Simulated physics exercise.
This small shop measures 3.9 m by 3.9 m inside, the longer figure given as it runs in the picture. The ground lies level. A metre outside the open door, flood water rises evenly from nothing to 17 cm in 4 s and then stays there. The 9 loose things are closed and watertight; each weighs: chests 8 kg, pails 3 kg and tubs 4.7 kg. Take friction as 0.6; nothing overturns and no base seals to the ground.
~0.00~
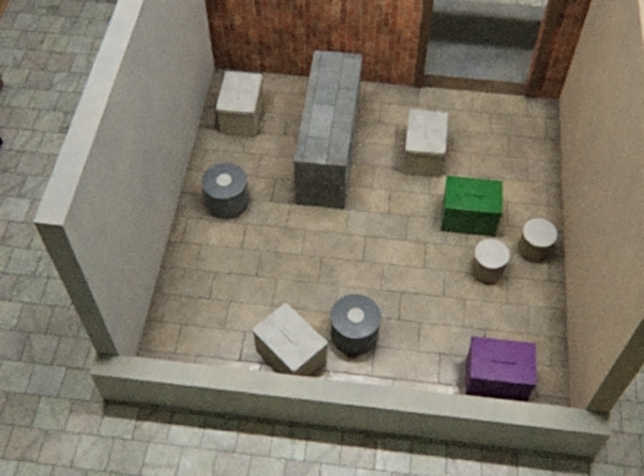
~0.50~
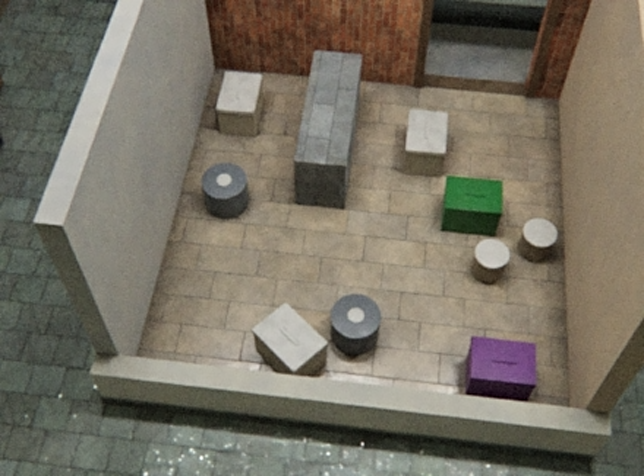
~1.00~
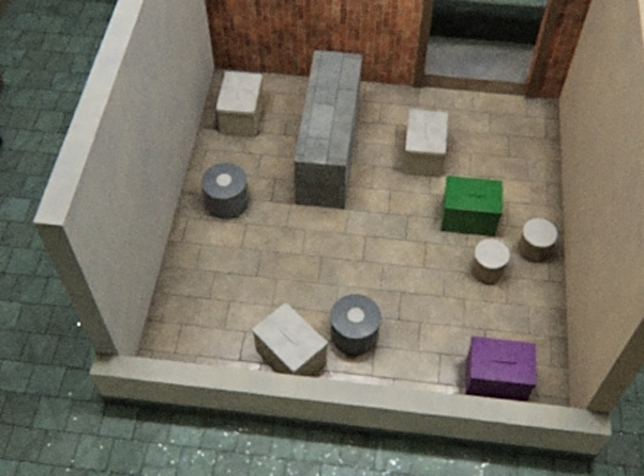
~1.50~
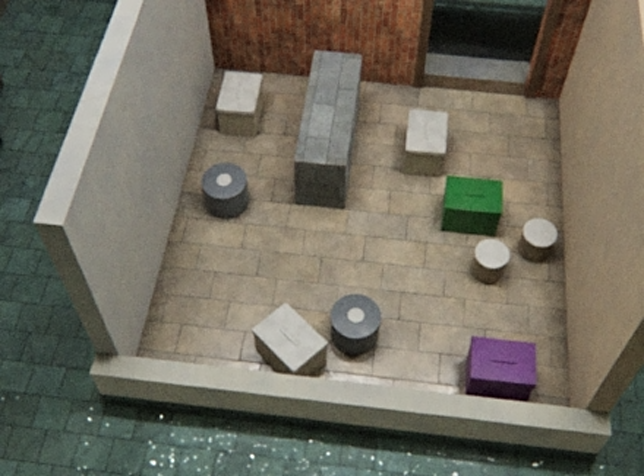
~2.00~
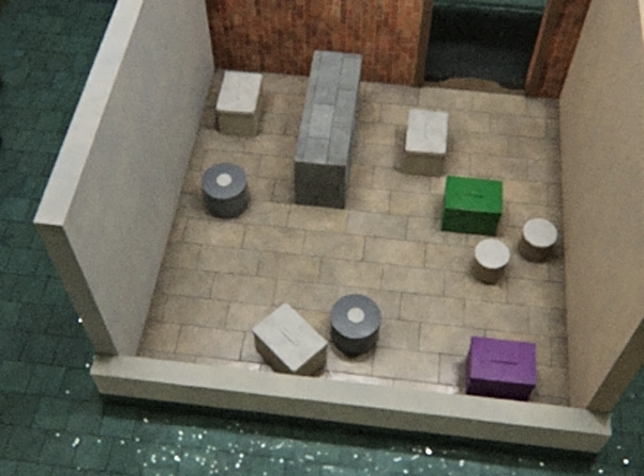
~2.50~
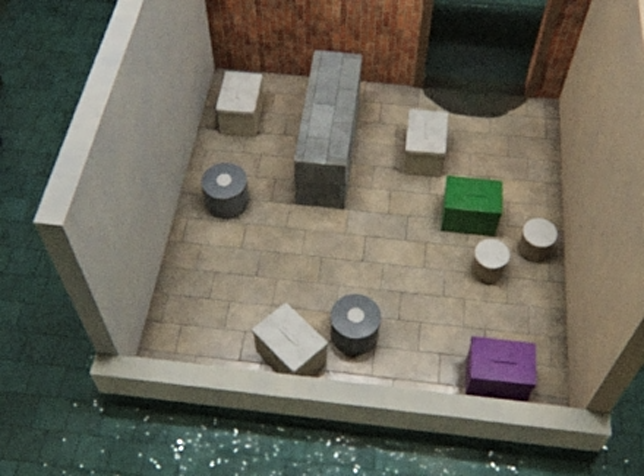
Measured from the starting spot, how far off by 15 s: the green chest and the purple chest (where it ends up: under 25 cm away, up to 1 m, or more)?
Green chest ends far away, purple chest travels far.
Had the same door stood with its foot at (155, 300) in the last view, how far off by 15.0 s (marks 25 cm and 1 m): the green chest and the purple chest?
In that case the green chest gets carried off, the purple chest ends far away.
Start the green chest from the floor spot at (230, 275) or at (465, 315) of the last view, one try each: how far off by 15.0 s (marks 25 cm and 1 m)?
In that order: It ends far away; it travels far.
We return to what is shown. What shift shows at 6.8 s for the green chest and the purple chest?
Roughly 140 and 20 cm by then.
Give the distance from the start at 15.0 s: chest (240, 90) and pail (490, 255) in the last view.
In turn: 40 cm, 250 cm.
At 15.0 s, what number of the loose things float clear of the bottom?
At that moment 9.
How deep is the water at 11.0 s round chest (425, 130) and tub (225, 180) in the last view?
About 6 and 3 cm.
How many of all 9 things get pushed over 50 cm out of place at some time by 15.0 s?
I count 8.
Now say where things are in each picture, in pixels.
The first picture shows the green chest at (474, 194) rests on the ground; the purple chest at (504, 360), on the bottom; 0.0 m2 under water; 0 of 9 have shifted.
The second picture shows the green chest at (474, 194), on the bottom; the purple chest at (504, 360) rests on the ground; water covers 0.0 m2; 0 of 9 have shifted.
The third picture shows the green chest at (474, 194), on the bottom; the purple chest at (504, 360), on the bottom; water covers 0.0 m2; 0 of 9 have shifted.
The fourth picture shows the green chest at (474, 194), on the bottom; the purple chest at (504, 360) rests on the ground; 0.0 m2 under water; 0 of 9 have shifted.
The fifth picture shows the green chest at (474, 194), on the bottom; the purple chest at (504, 360) rests on the ground; water covers 0.0 m2; 0 of 9 have shifted.
The sixth picture shows the green chest at (474, 194) rests on the ground; the purple chest at (504, 360) rests on the ground; 0.3 m2 under water; 0 of 9 have shifted.
After 3.5 s the green chest is near (474, 194), 0.0 m from its start, aground; the purple chest is near (504, 360), 0.0 m from its start, aground; 0 afloat.
After 6.8 s the green chest is near (444, 308), 1.3 m from its start, afloat; the purple chest is near (494, 380), 0.2 m from its start, afloat; 4 afloat.
After 11.0 s the green chest is near (192, 220), 2.7 m from its start, afloat; the purple chest is near (274, 340), 2.0 m from its start, afloat; 7 afloat.
After 15.0 s the green chest is near (223, 82), 2.9 m from its start, afloat; the purple chest is near (200, 255), 2.9 m from its start, afloat; 9 afloat.
